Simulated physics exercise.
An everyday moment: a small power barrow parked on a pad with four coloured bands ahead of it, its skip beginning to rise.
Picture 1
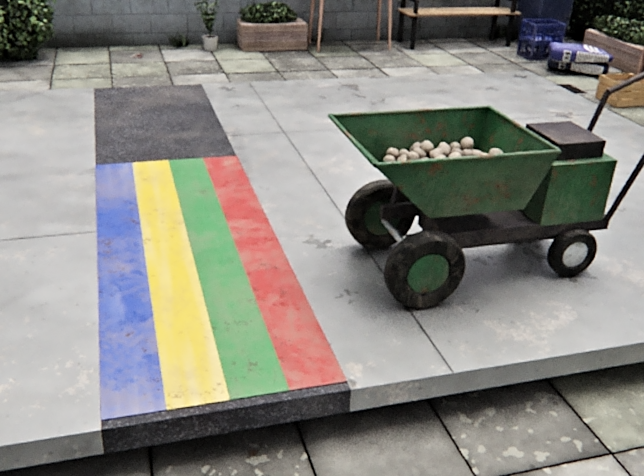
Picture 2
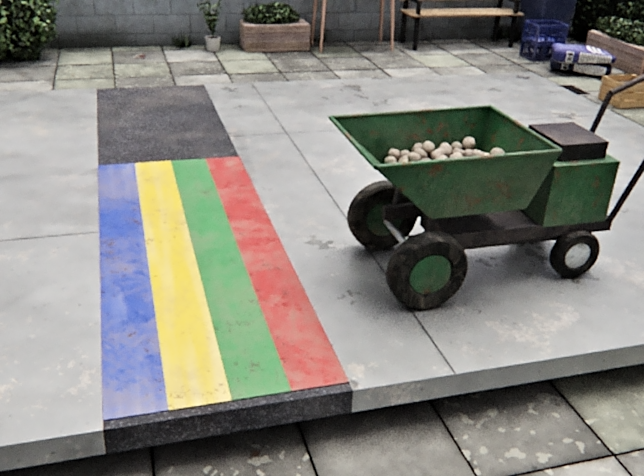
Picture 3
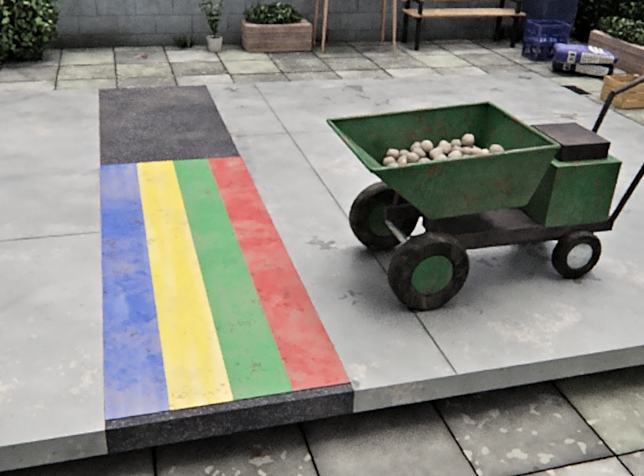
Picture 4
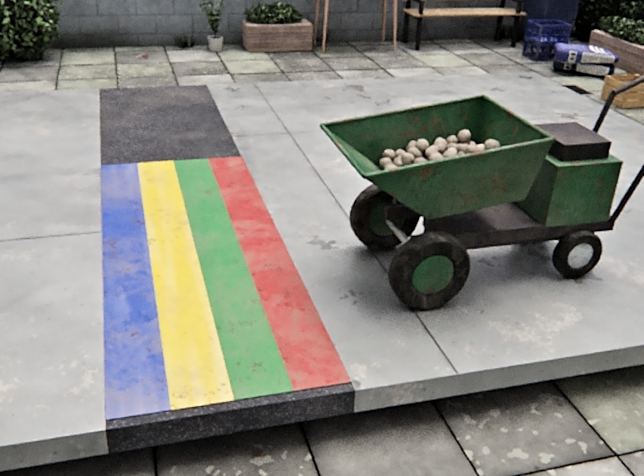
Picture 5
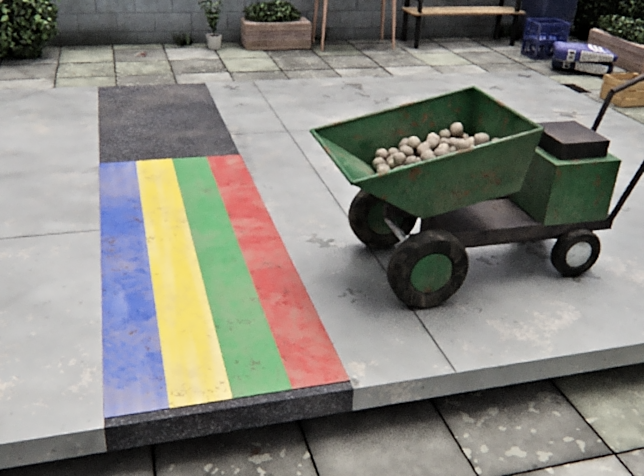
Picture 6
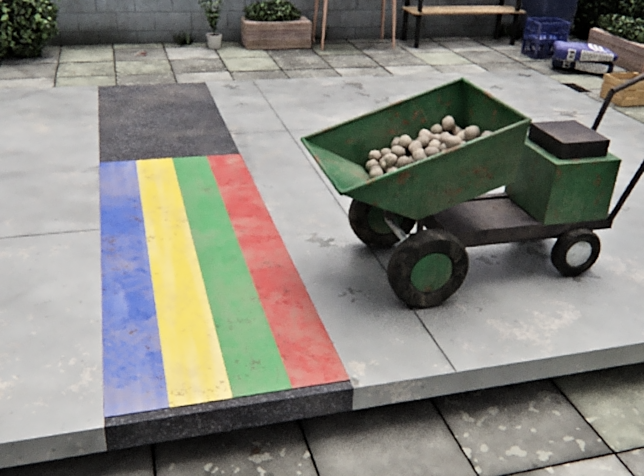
In this clip, a green power barrow loaded with river pebbles stands still on a grey pad, right of blue, yellow, green and red bands, while its skip gradually tilts forward to the left, its rear rising and front lip lowering.
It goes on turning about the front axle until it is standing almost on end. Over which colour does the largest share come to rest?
The largest share rests over green.
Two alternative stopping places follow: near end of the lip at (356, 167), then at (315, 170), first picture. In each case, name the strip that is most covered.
Place 1 - the strip in green; place 2 - yellow.
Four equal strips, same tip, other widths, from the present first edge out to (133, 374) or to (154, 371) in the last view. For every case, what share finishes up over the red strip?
Near 10 % and 10 %.
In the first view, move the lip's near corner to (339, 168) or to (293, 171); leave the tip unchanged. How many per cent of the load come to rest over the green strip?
The first gives close to 30 per cent and the second 0 per cent.
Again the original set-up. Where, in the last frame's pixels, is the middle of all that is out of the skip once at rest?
(233, 286).
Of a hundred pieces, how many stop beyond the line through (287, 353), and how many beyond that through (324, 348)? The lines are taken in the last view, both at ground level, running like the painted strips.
About 60 percent, then about 70 percent.
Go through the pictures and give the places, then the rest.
In the first frame, lip of the skip at (376, 165), level; top of the load at (469, 168), river pebbles; red strip at (302, 347); green strip at (248, 355); yellow strip at (190, 363); blue strip at (131, 372).
In the second frame, lip of the skip at (376, 167), level; top of the load at (467, 164).
In the third frame, lip of the skip at (372, 171), tipped barely; top of the load at (466, 162).
In the fourth frame, lip of the skip at (365, 177), tipped a little; top of the load at (465, 164).
In the fifth frame, lip of the skip at (353, 183), tipped a little; top of the load at (471, 152).
In the sixth frame, lip of the skip at (341, 193), tipped clearly; top of the load at (462, 148); red strip at (305, 346); green strip at (250, 353); yellow strip at (193, 361); blue strip at (134, 369).
Soon, skip tipped steeply; all in the skip.
A while on, skip tipped right over; about half in the skip; a small part over the red strip; about a quarter over the green strip.
Towards the end, skip tipped right over; about a third in the skip; a small part over the red strip; about a third over the green strip; a small part over the yellow strip; a small part over the blue strip; a stray few off the paint.
Finally, skip tipped right over; about a third in the skip; a small part over the red strip; about a third over the green strip; a small part over the yellow strip; a small part over the blue strip; a stray few off the paint.
